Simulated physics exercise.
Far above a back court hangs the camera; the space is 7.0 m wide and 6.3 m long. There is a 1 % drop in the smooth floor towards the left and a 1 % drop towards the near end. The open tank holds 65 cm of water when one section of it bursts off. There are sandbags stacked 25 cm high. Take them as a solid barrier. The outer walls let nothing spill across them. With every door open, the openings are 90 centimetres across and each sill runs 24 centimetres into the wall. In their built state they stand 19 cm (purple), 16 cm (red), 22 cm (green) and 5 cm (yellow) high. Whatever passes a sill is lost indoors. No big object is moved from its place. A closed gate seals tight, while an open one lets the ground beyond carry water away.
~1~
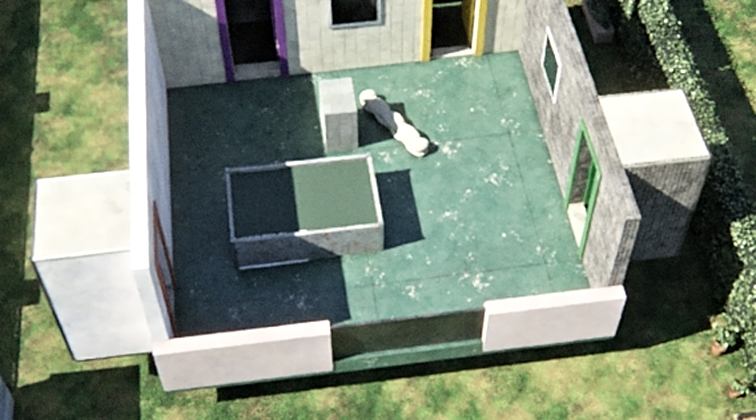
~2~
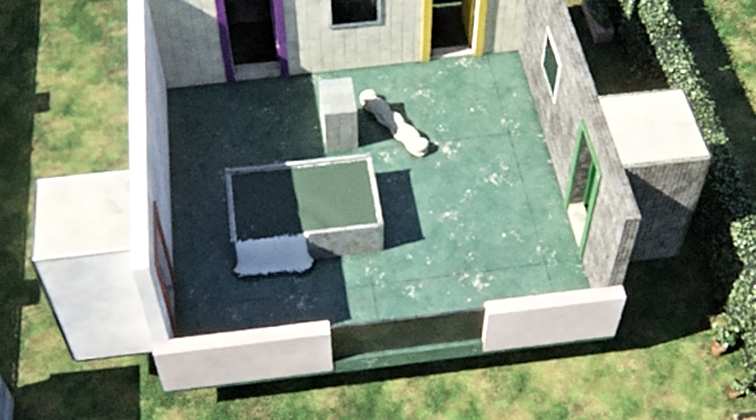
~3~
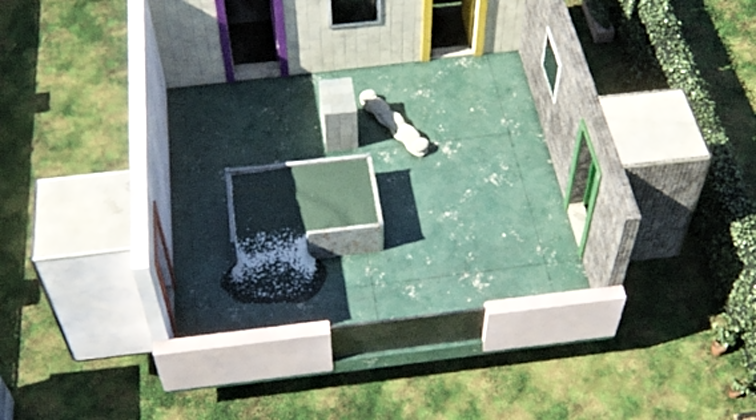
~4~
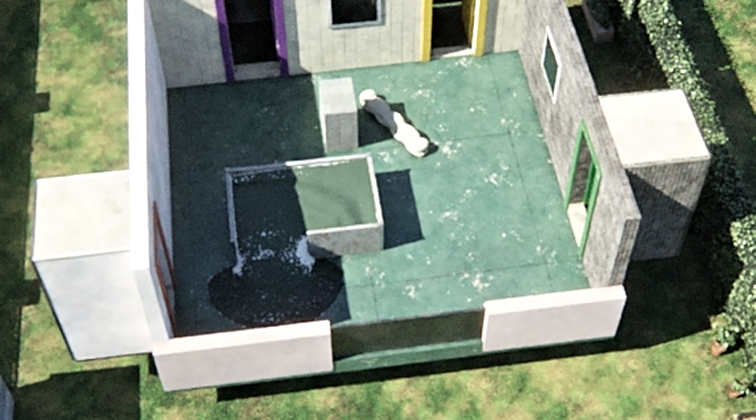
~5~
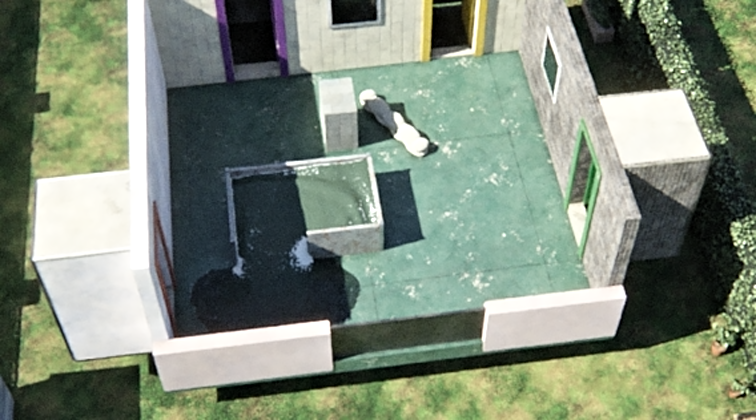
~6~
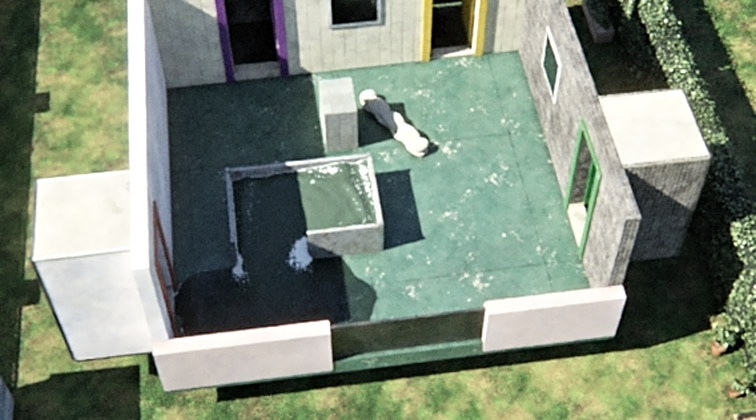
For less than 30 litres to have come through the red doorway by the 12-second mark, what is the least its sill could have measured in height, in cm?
21 cm or so.
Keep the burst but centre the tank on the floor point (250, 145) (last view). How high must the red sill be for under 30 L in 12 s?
17 cm or thereabouts.
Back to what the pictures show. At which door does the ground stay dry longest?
Door: Yellow.
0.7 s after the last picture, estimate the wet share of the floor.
The wet part is about 15 per cent.
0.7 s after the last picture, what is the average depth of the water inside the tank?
About 41 centimetres.
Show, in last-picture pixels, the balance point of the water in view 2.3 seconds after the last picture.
The balance point sits at roughly (293, 278).
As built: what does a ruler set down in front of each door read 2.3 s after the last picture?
Lab note, cm: Purple 0; red 25; green 0; yellow 0.
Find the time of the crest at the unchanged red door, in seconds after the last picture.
I'd say near 1.4 seconds.
Then, 0.7 s after the last picture water covers 15 % of the floor, deepest (61 cm) near (178, 369); 11 cm at the red door, 0 litres in over its 16 cm sill.
Then, 2.3 s after the last picture water covers 40 % of the floor, deepest (32 cm) near (178, 369); 25 cm at the red door, 39 litres in over its 16 cm sill.
Then, 11.3 s after the last picture water covers 95 % of the floor, deepest (10 cm) near (178, 369); 8 cm at the red door, 82 litres in over its 16 cm sill.
At the red door as built, the water peaked near 25 cm, 1.3 s after the last picture.
Run again over the same 12 s with other heights there, 56 litres in over 18 cm, 15 litres over 24 cm. The limit of 30 litres is kept from about 21 cm up.
